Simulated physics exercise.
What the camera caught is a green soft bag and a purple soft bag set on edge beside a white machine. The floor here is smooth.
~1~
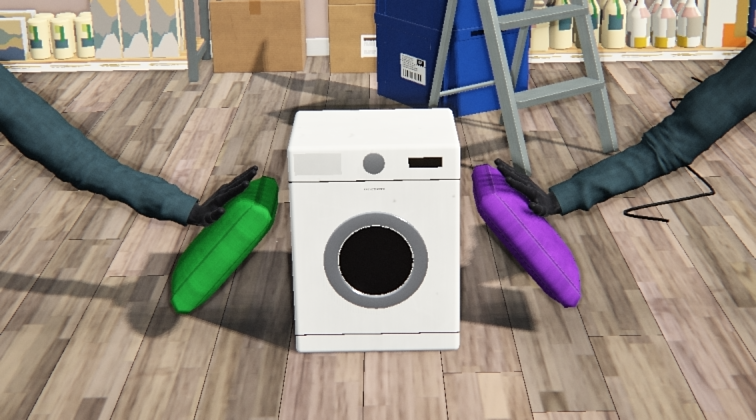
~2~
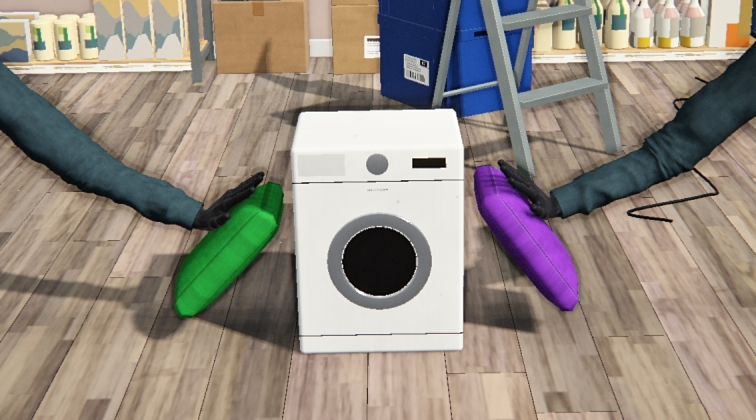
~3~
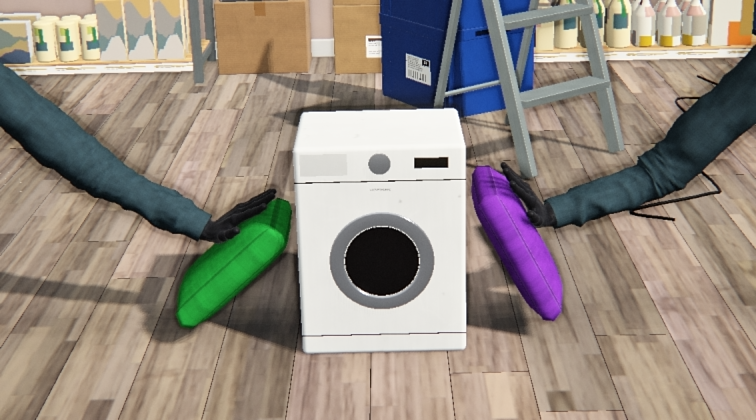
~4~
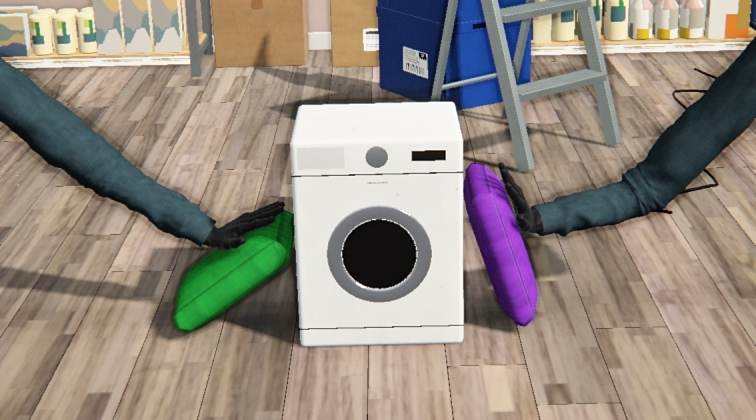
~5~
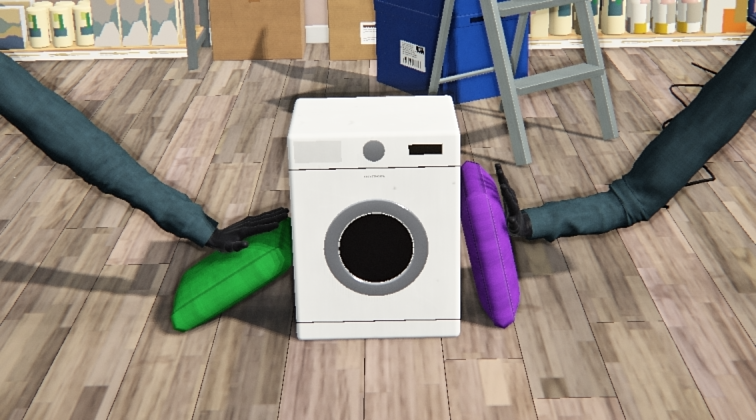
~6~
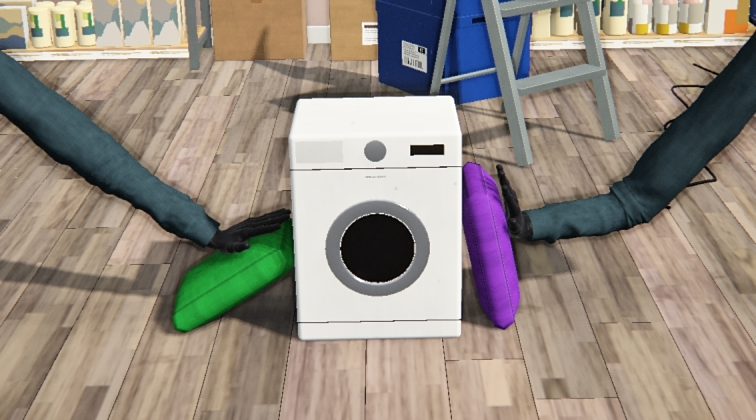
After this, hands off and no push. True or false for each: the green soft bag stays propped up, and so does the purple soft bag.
Green soft bag: False; purple soft bag: True.
Then, 0.24 s later than the last view, green soft bag flat on the floor near (232, 287); purple soft bag against the side near (488, 246).
Then, 0.38 s later than the last view, green soft bag flat on the floor near (232, 297); purple soft bag against the side near (486, 246).
Finally, green soft bag flat on the floor near (230, 297); purple soft bag against the side near (486, 246). The green soft bag slumps to the floor and the purple soft bag remains propped up.
